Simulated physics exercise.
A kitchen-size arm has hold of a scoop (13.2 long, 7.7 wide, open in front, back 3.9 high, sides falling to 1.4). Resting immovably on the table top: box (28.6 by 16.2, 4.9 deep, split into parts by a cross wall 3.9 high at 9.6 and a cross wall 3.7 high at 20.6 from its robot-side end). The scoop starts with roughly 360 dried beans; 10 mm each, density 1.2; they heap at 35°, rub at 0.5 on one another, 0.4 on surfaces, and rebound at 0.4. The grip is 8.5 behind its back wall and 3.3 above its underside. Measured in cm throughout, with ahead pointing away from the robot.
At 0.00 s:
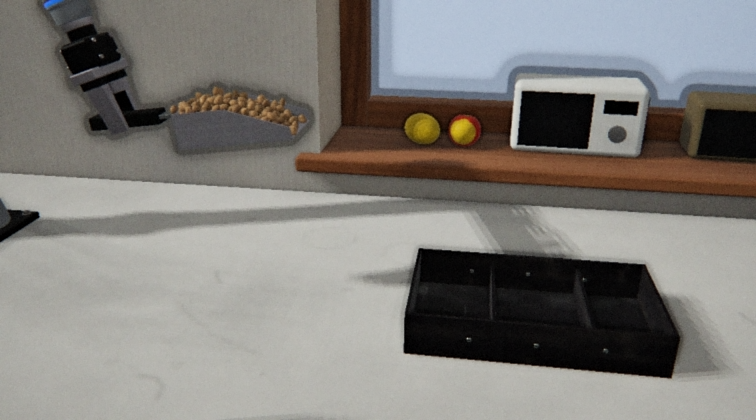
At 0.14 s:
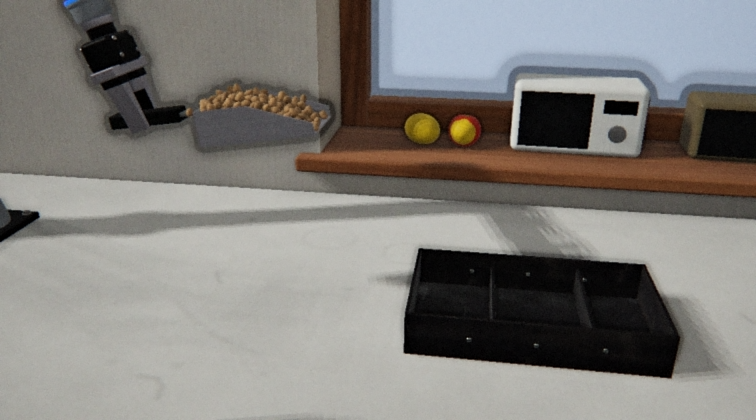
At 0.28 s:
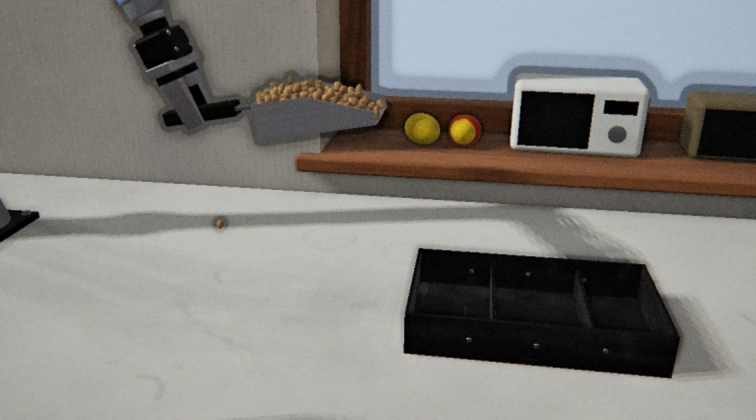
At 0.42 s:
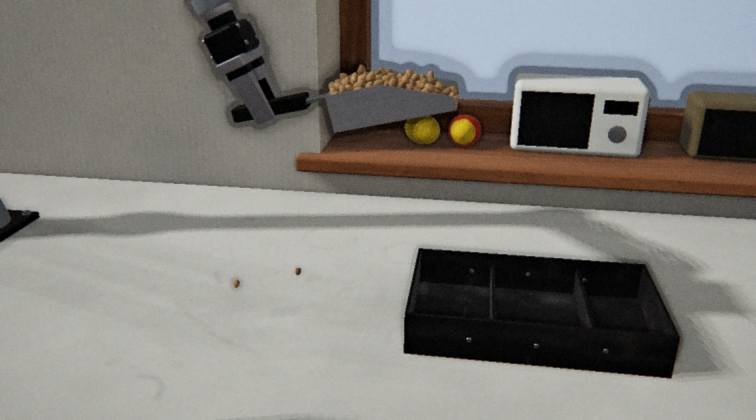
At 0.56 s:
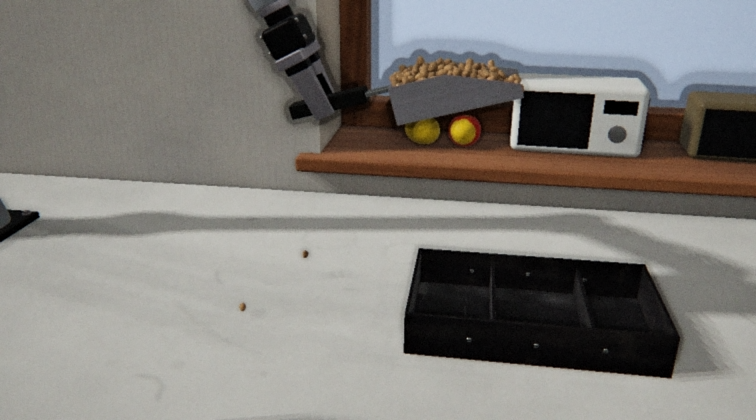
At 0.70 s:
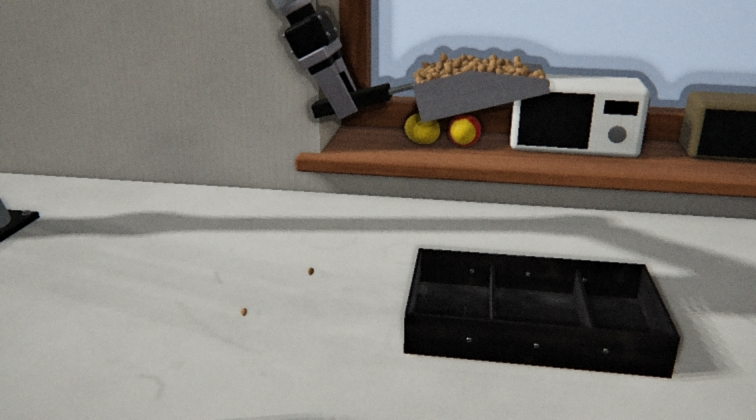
A black-and-grey robot arm at the upper left holds a grey scoop heaped with tan beans above a pale tabletop, seen from a fixed, slightly raised view. A black divided tray sits at the lower right, with two small round fruits and a white microwave on the brown windowsill behind. The arm carries the scoop rightward and slightly upward, slowing late, while two beans drop and scatter on the table.
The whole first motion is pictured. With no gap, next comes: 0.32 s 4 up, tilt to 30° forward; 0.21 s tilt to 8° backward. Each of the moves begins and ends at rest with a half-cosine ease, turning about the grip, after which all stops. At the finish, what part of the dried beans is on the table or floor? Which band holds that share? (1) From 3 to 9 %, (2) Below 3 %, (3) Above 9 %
1.
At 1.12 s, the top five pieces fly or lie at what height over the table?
Close to 30 cm.
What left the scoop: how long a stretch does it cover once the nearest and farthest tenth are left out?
It covers roughly 30 centimetres.
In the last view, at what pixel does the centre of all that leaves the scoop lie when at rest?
About (594, 320).
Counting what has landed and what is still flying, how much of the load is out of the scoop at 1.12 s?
10 %.
After 0.91 s, tilted 18° forward, highest piece 28 above the table; 354 on the scoop, 2 on the table or floor, 2 in flight or on a rim.
After 1.12 s, tilted 11° forward, highest piece 30 above the table; 314 on the scoop, 15 in the middle part, 9 in the robot-side part, 2 on the table or floor, 18 in flight or on a rim.
After 1.43 s, tilted 8° backward, highest piece 34 above the table; 266 on the scoop, 22 in the middle part, 8 in the robot-side part, 8 in the far-side part, 5 on the table or floor, 49 in flight or on a rim.
After 2.48 s, tilted 8° backward, highest piece 34 above the table; 265 on the scoop, 35 in the middle part, 34 in the far-side part, 16 on the table or floor, 8 in the robot-side part.
In the end, 265 on the scoop, 35 in the middle part, 34 in the far-side part, 16 on the table or floor, 8 in the robot-side part. That is 4 % on the table or floor.
